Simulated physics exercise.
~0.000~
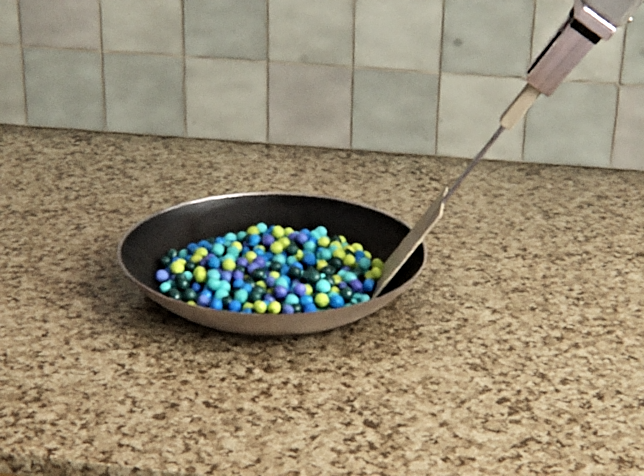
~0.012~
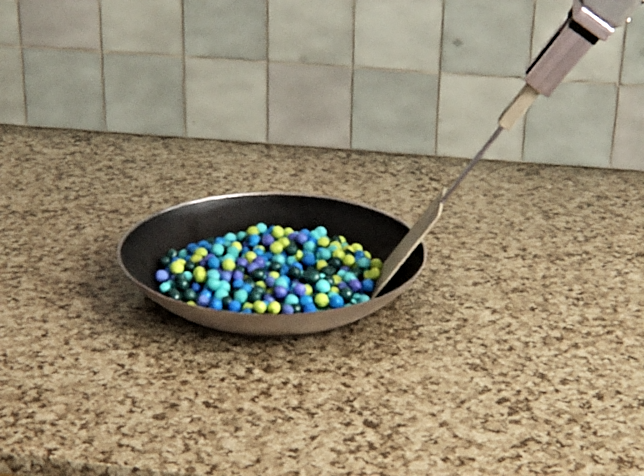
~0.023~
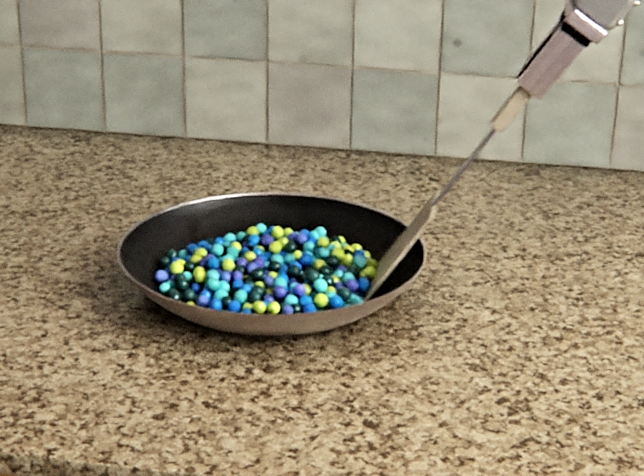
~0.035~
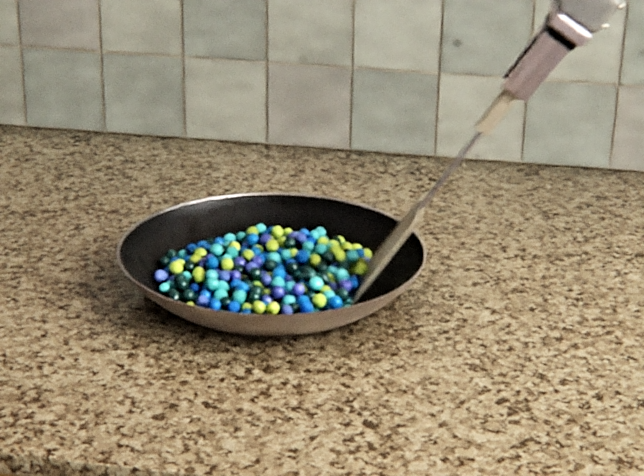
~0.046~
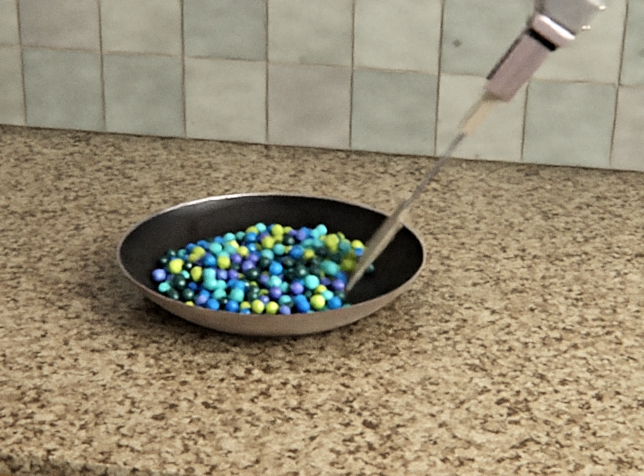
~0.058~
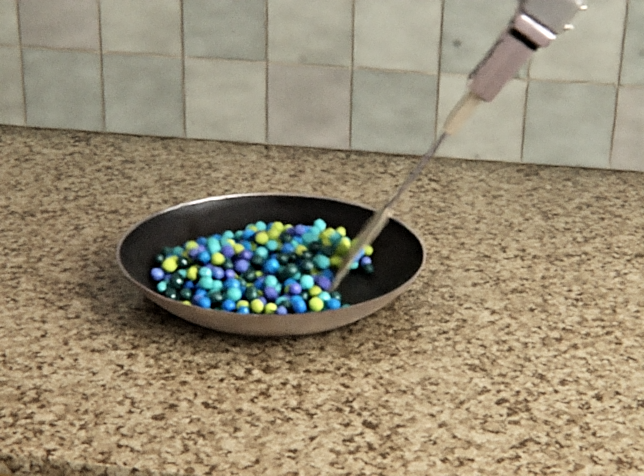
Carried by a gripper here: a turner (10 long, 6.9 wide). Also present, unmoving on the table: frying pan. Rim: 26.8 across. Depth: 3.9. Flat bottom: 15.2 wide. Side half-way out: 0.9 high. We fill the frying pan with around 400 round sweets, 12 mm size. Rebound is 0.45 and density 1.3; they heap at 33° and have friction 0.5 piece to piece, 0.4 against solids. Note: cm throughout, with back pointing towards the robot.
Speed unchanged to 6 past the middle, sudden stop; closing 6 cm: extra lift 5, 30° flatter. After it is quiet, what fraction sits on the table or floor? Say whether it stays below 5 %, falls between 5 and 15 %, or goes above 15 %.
It falls between 5 and 15 %.
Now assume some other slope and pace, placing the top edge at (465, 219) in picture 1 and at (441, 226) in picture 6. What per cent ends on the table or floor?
My guess would be close to 0 per cent.
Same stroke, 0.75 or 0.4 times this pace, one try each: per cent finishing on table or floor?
Roughly 5 per cent on the first try and 0 per cent on the second.
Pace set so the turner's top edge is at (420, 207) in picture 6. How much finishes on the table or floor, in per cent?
Estimate: Close to 0 %.
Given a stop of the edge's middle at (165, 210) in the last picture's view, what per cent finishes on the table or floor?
Around 25 percent.
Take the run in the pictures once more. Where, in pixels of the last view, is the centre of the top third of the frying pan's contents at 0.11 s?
I'd put it close to (239, 252).
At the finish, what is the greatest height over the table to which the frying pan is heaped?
Some 4.5 cm above the table.
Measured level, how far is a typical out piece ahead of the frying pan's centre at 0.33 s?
Around 26 centimetres ahead.
After 0.09 s, sloping 57°, highest piece 6 above the table; 404 in the frying pan.
After 0.11 s, sloping 47°, highest piece 7 above the table; 404 in the frying pan.
After 0.33 s, sloping 27°, highest piece 5 above the table; 366 in the frying pan, 37 on the table or floor, 1 on the blade or in flight.
After 1.38 s, sloping 27°, highest piece 5 above the table; 366 in the frying pan, 38 on the table or floor.
In the end, 366 in the frying pan, 38 on the table or floor. That is 9 % on the table or floor.
